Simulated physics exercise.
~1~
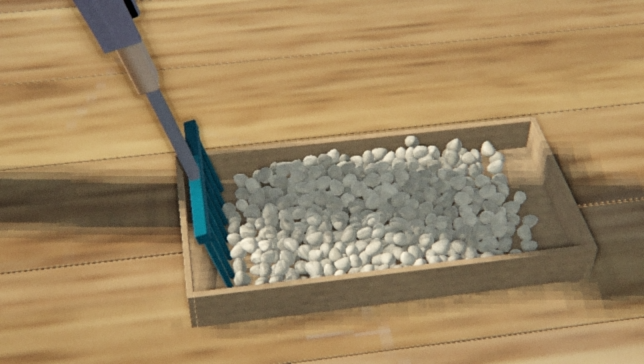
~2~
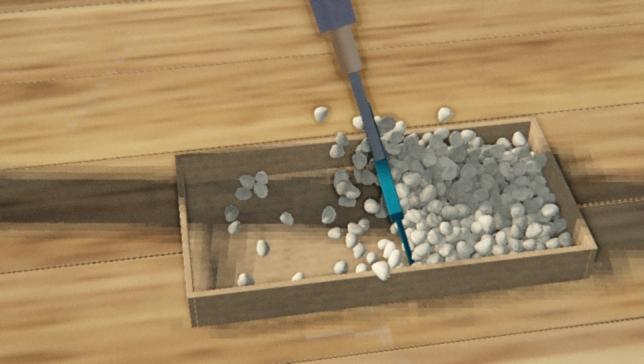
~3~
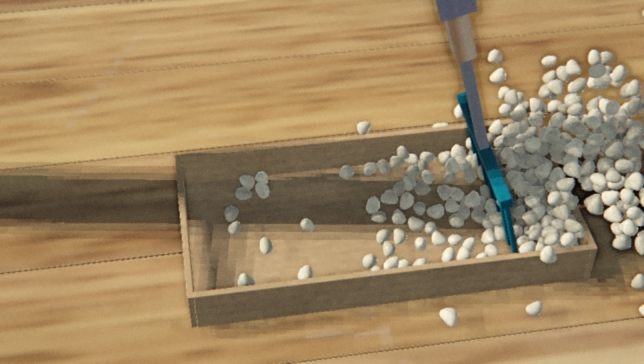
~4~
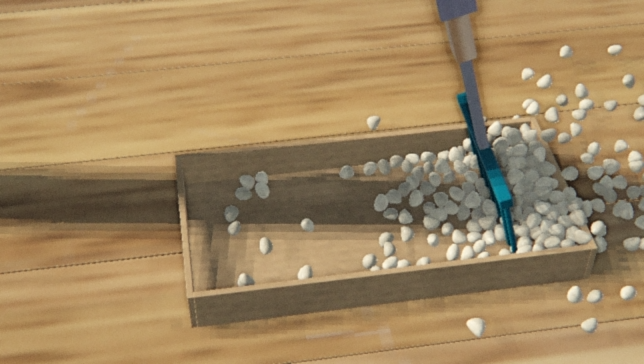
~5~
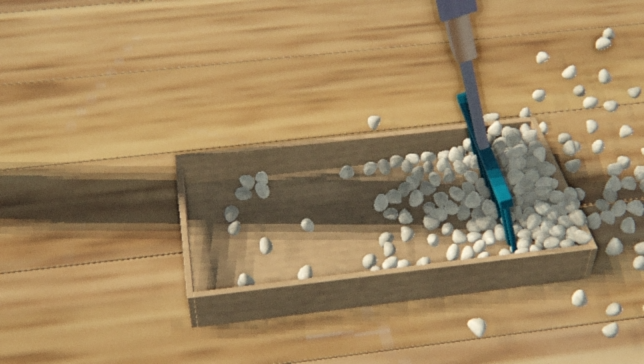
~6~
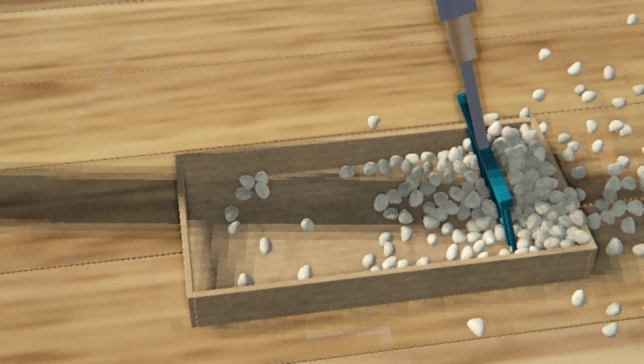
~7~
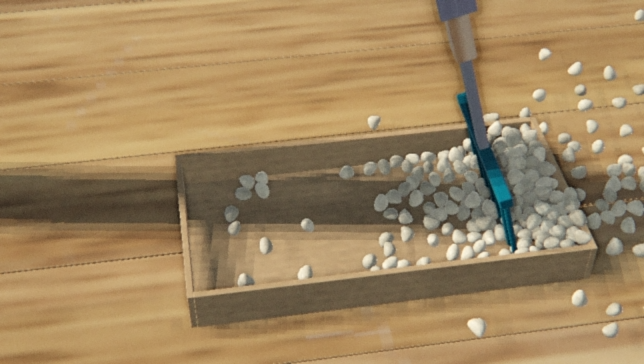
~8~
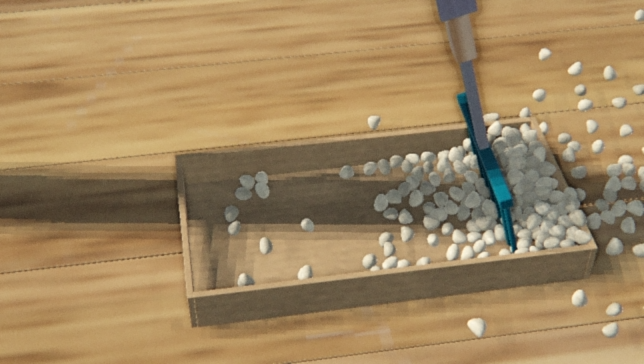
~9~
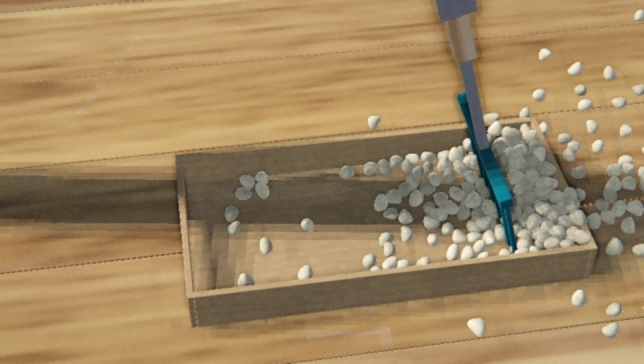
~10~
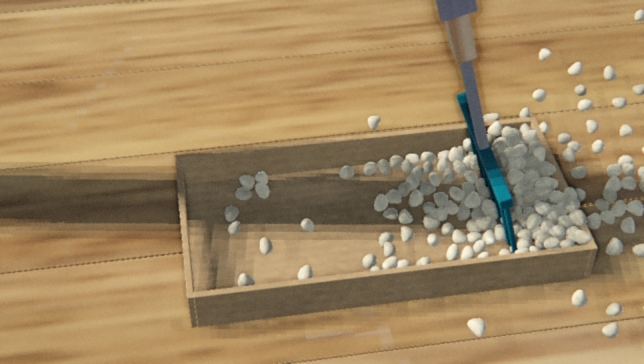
At first, a teal rake held by a slim arm stands at the left end of a shallow wooden tray filled with white, pebble-like beans. The rake sweeps right, heaping the beans ahead of it while a few slip behind onto the bare tray floor. As it nears the right end, the heap surges over the wall and spills onto the wooden table. The rake halts there, and the loose beans scatter and roll outward before settling. By the end, roughly half lie outside, while the rest remain in the tray, mostly packed around the motionless rake.
